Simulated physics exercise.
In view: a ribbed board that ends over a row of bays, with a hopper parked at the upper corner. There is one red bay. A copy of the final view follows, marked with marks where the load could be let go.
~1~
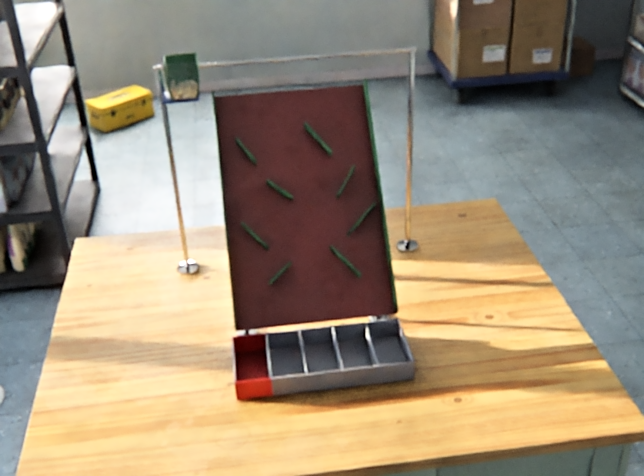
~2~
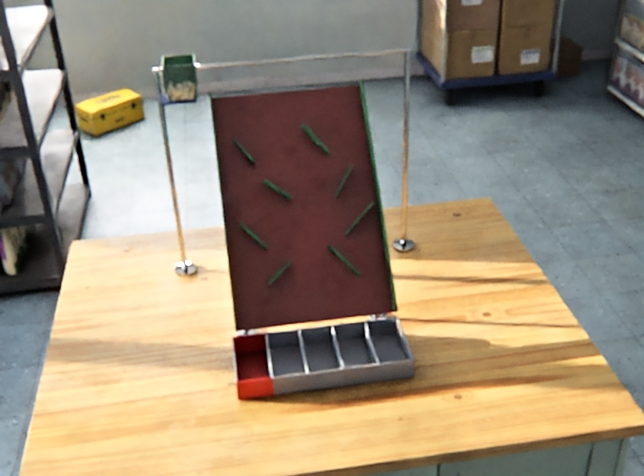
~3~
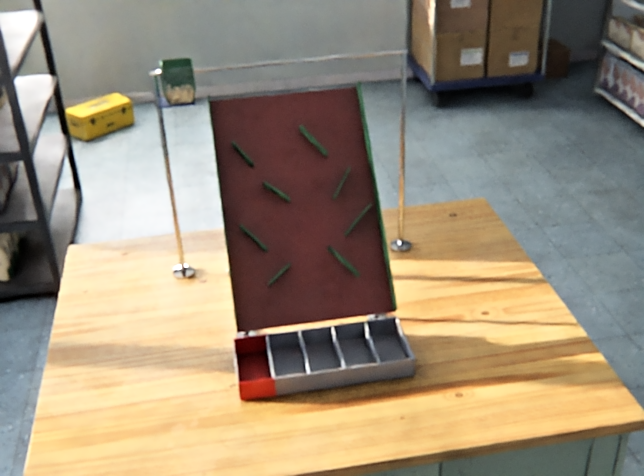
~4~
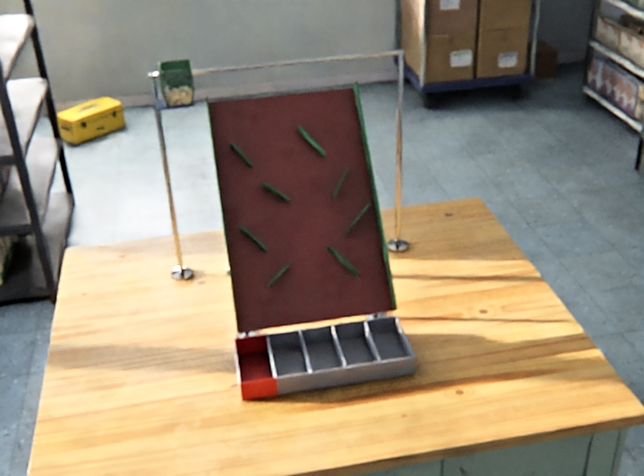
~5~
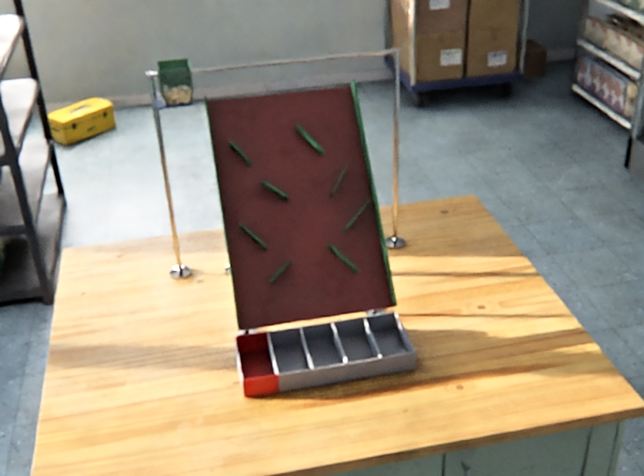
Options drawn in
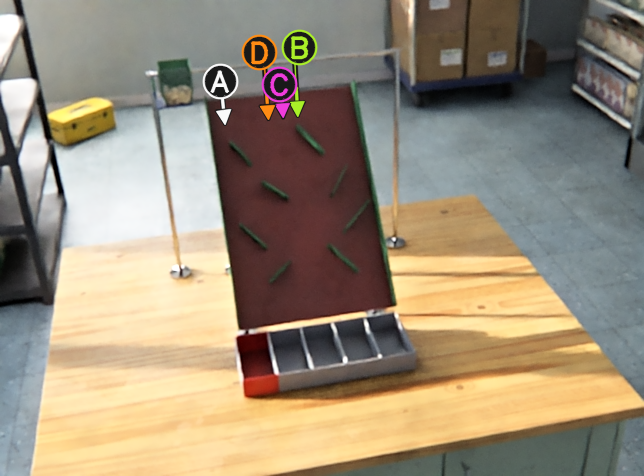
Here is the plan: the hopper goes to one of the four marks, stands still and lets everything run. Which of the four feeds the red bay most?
The answer is mark A.
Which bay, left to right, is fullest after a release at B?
The third.
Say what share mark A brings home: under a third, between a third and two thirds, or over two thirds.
It is between a third and two thirds.
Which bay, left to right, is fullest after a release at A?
The first from the left.
On the marked copy, mark A meets the board at (224, 119); mark B meets the board at (297, 111); mark C meets the board at (282, 112); mark D meets the board at (268, 114).
Choosing A, roughly a third in the red bay, roughly half in other bays, just a few held on the board, about a tenth outside the box.
Choosing B, not one piece in the red bay, almost all in other bays, just a few outside the box.
Choosing C, not one piece in the red bay, almost all in other bays, about a tenth held on the board, just a few outside the box.
Choosing D, just a few in the red bay, the larger part in other bays, about a tenth held on the board.
